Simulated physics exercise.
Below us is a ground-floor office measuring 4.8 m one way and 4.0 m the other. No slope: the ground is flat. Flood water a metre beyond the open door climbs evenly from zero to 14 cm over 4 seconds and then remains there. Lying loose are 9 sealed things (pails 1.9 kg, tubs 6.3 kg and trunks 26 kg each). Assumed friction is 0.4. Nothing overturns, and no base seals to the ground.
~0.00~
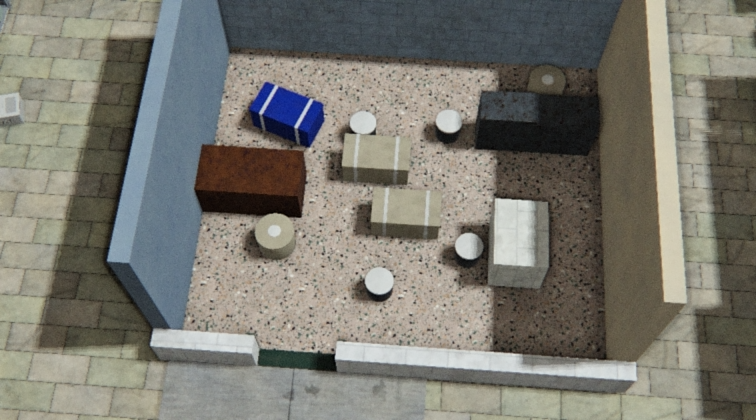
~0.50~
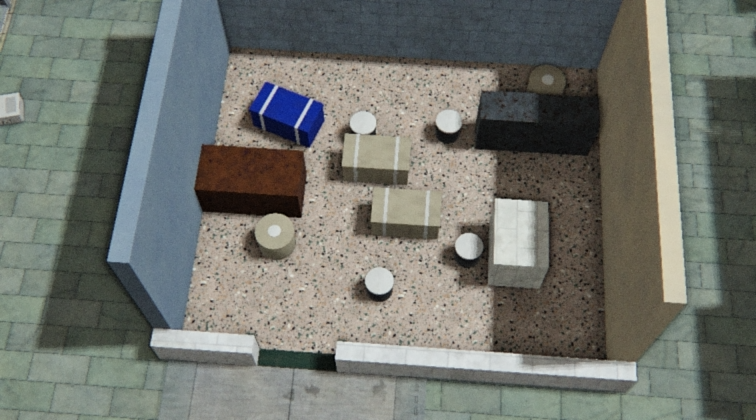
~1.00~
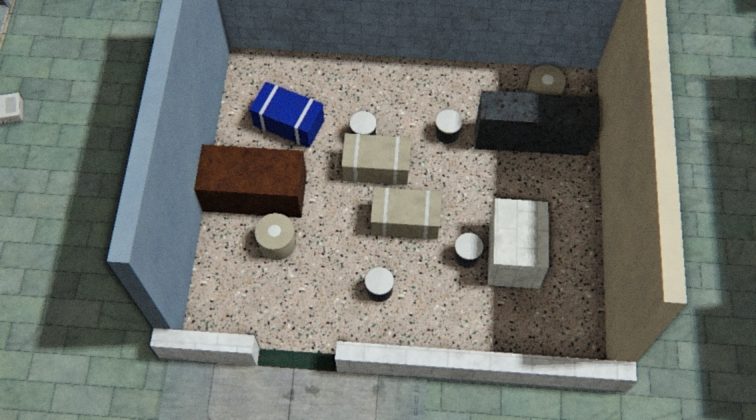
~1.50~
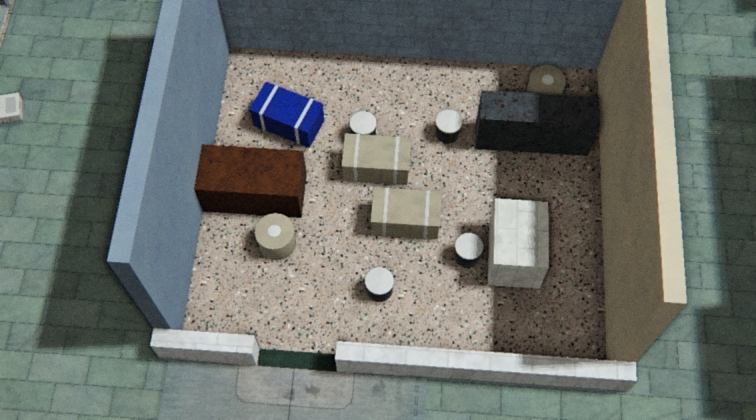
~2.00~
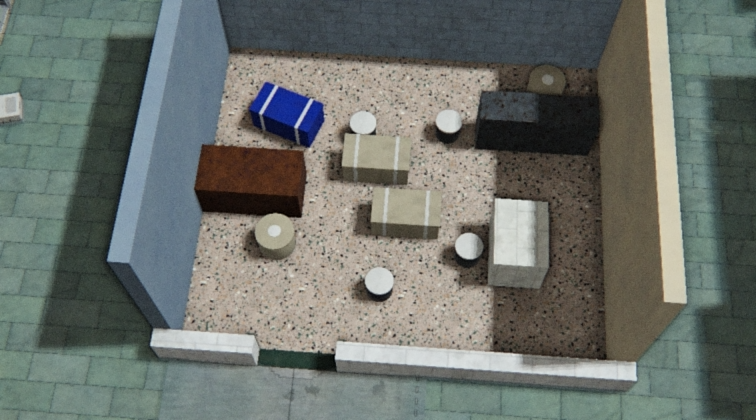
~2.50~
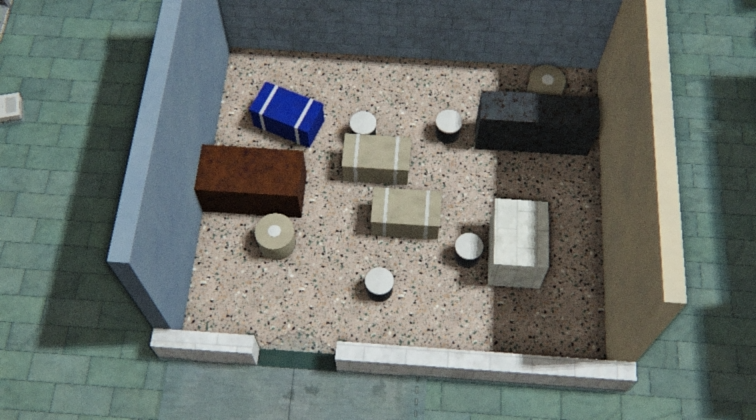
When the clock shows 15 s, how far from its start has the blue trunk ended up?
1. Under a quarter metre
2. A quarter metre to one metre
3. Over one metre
Under a quarter metre (1).
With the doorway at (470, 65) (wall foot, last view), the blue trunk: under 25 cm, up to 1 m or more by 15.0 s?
In that case the blue trunk would have stayed about where it was.
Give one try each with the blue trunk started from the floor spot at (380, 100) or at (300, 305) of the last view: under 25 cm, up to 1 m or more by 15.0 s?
The first start leaves it basically unmoved, the second leaves it well away.
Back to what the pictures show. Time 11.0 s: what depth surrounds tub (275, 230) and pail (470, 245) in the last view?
Some 9 cm at the first, some 3 cm at the second.
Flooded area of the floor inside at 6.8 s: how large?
About 8.5 m2.
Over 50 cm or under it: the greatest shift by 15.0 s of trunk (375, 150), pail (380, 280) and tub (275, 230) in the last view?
Order as asked: Within, above, above.
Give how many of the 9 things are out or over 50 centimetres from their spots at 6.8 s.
At that moment it comes to 1.
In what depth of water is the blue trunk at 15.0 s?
I'd put it at about 4 cm.
After 3.5 s the blue trunk is near (286, 107), 0.0 m from its start, aground; 0 afloat.
After 6.8 s the blue trunk is near (286, 107), 0.0 m from its start, aground; 1 afloat.
After 11.0 s the blue trunk is near (286, 107), 0.0 m from its start, aground; 3 afloat.
After 15.0 s the blue trunk is near (286, 107), 0.0 m from its start, aground; 5 afloat.
